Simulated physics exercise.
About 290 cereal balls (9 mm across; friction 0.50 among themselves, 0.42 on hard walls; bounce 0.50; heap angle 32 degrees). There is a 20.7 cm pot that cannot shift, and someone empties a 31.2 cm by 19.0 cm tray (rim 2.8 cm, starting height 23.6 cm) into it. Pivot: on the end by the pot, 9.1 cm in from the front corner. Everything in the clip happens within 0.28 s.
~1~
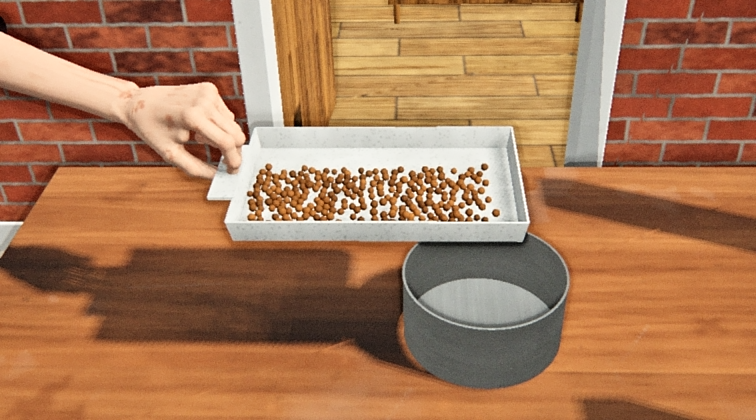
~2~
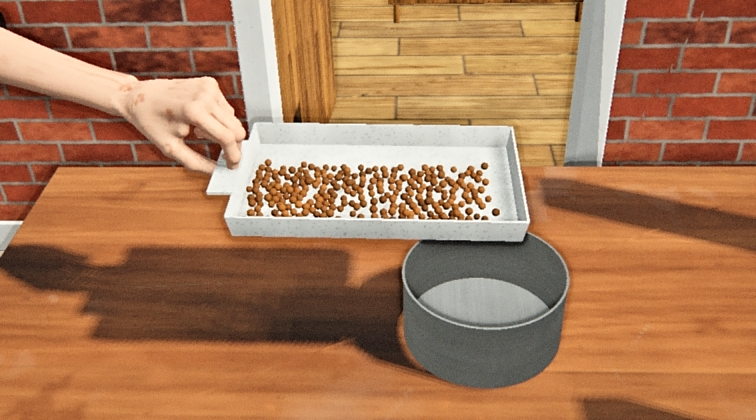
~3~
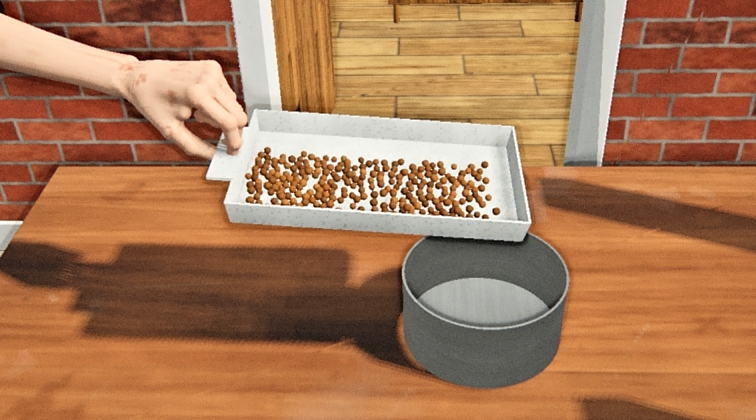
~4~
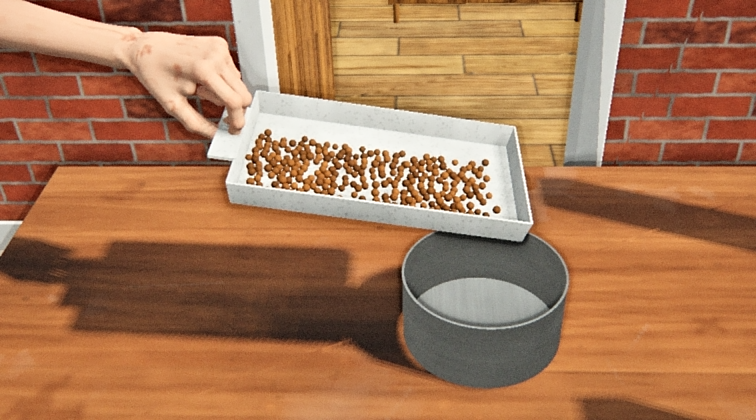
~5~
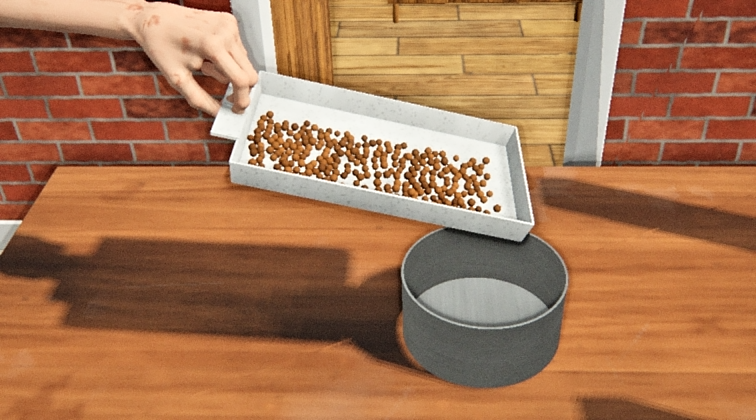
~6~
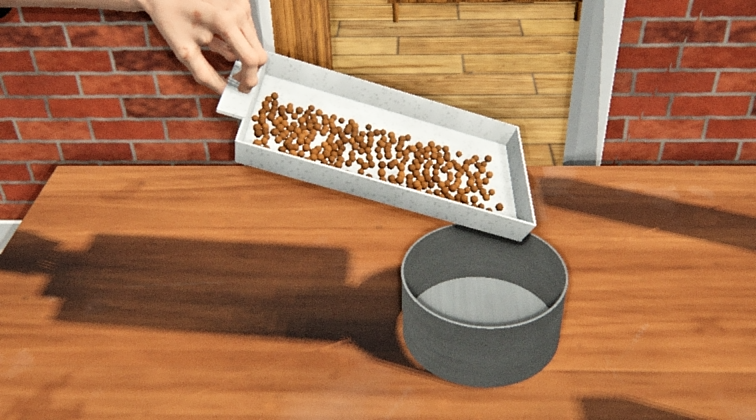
The video shows a hand holding a shallow white tray of small brown balls above a wooden table beside a dark round pot, then steadily raising its left end so the tray slants down toward the right.
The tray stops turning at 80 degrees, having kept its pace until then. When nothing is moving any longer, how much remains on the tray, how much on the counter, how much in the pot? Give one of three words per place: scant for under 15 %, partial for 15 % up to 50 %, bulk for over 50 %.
Tray - bulk, counter - partial, pot - scant.
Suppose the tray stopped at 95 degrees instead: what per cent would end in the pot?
I'd expect some 35 per cent in the pot.
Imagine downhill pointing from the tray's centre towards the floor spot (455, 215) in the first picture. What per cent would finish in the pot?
Near 5 percent, give or take.
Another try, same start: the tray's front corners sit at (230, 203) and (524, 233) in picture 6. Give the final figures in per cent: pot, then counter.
That works out as pot 10 and counter 60.
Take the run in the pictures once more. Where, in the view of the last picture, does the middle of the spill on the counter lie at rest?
The middle of the spill sits at roughly (624, 367).
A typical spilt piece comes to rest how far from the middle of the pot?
Some 22 cm, give or take.
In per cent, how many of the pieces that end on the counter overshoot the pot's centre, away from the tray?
Share: Around 100 %.
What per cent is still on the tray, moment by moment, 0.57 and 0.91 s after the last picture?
Sequence: 90; 80.
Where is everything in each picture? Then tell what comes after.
Tray tilt 0 degrees, front corners at (231, 219) and (524, 220); middle of the pieces at (362, 201); pot at (485, 272), in the first frame.
Tray tilt 1 degrees, front corners at (230, 214) and (524, 220); middle of the pieces at (361, 198), in the second frame.
Tray tilt 4 degrees, front corners at (230, 200) and (525, 220), lowest corner right front; middle of the pieces at (362, 190), in the third frame.
Tray tilt 9 degrees, front corners at (232, 181) and (527, 220), lowest corner right front; middle of the pieces at (363, 180), in the fourth frame.
Tray tilt 14 degrees, front corners at (236, 160) and (529, 221), lowest corner right front; middle of the pieces at (365, 169), in the fifth frame.
Tray tilt 19 degrees, front corners at (242, 139) and (531, 221), lowest corner right front; middle of the pieces at (369, 158); pot at (484, 271), in the sixth frame.
Then, 0.34 s after the last picture, tilt 49 degrees; the tray holds 100 %, the pot 0 %.
Then, 0.57 s after the last picture, tilt 69 degrees; the tray holds 90 %, the pot 0 %.
Then, 0.91 s after the last picture, tilt 80 degrees; the tray holds 80 %, the pot 0 %.
In the end, tray 65 %, counter 30 %, pot 5 %.
